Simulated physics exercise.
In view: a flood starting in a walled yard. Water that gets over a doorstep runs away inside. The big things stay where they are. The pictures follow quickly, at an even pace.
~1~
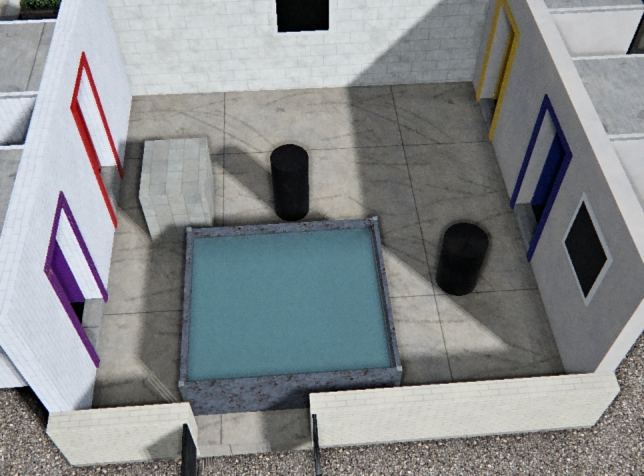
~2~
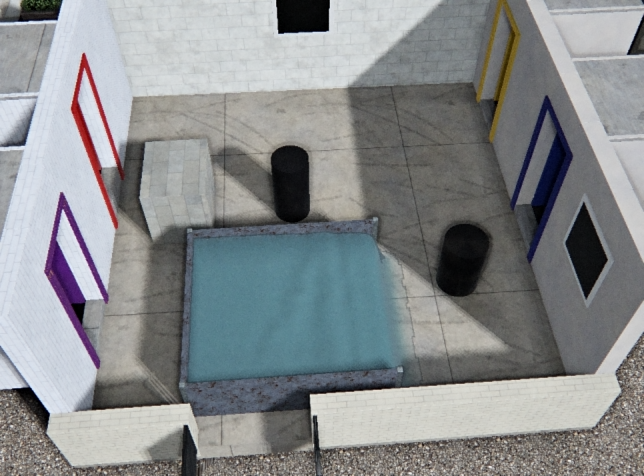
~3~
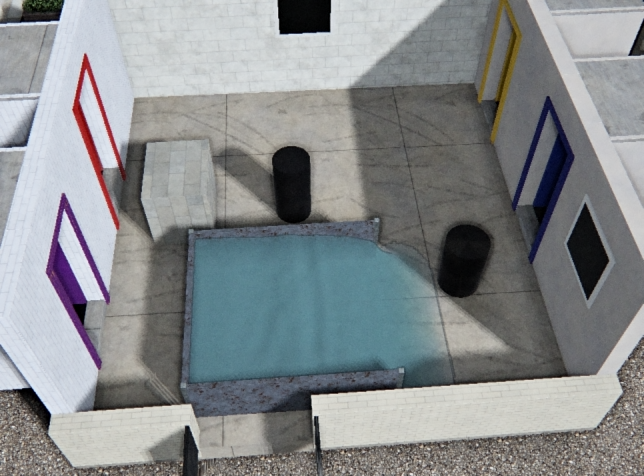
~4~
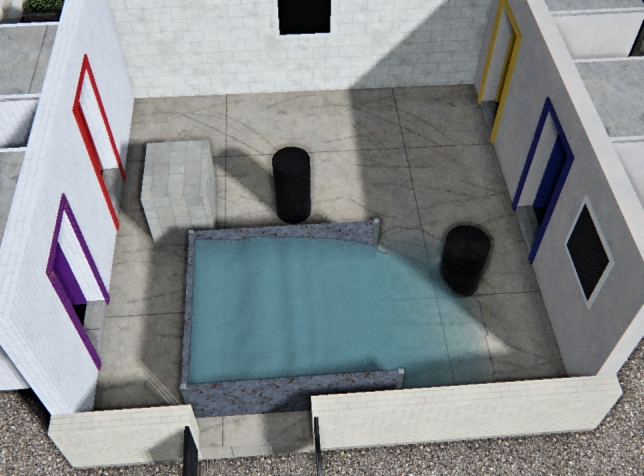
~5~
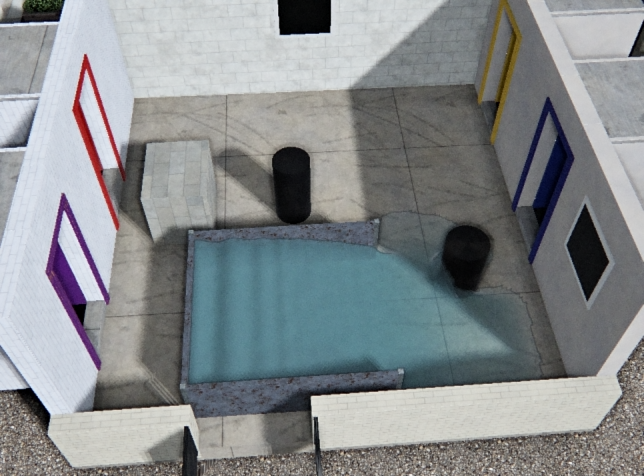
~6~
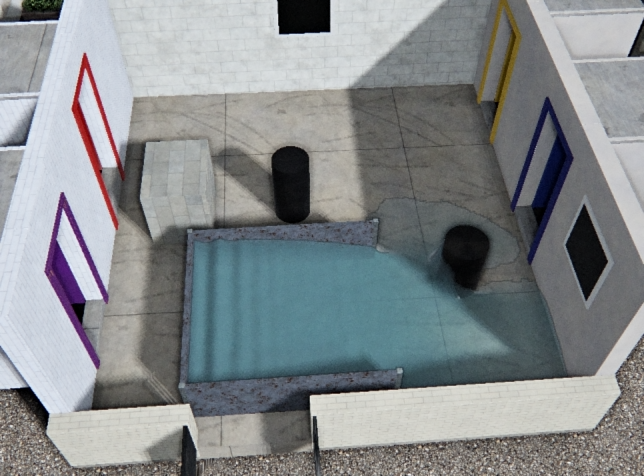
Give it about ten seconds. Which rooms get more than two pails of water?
In the end: The blue door floods; the purple door holds within the limit; the red door holds within the limit; the yellow door floods.
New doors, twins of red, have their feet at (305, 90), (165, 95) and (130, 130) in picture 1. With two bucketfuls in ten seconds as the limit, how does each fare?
In turn: Stays under, holds, keeps below it.
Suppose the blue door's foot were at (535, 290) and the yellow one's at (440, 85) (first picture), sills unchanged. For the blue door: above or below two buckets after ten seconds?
In short: The blue door is over.
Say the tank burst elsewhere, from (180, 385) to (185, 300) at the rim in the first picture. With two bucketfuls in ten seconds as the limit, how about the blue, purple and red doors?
My reading: The blue door stays under; the purple door takes more; the red door is under.
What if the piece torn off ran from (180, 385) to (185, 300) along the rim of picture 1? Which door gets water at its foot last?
Last comes the yellow one.
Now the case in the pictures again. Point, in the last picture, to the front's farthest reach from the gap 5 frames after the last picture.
Around (495, 153).
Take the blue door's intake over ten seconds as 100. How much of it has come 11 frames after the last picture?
About 25 per cent.
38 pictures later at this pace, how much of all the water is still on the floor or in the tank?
Near 92 in a hundred.
A moment on, water covers 30 % of the floor; the blue door under two buckets in, the purple door not reached, the red door not reached, the yellow door not reached.
Next, water covers 40 % of the floor; the blue door under two buckets in, the purple door not reached, the red door not reached, the yellow door wet at the sill, nothing in.
Then, water covers 50 % of the floor; the blue door over two buckets in, the purple door not reached, the red door not reached, the yellow door under two buckets in.
Later, water covers 85 % of the floor; the blue door over two buckets in, the purple door wet at the sill, nothing in, the red door wet at the sill, nothing in, the yellow door far over two buckets in.
In the end, water covers 100 % of the floor; the blue door over two buckets in, the purple door wet at the sill, nothing in, the red door wet at the sill, nothing in, the yellow door far over two buckets in.
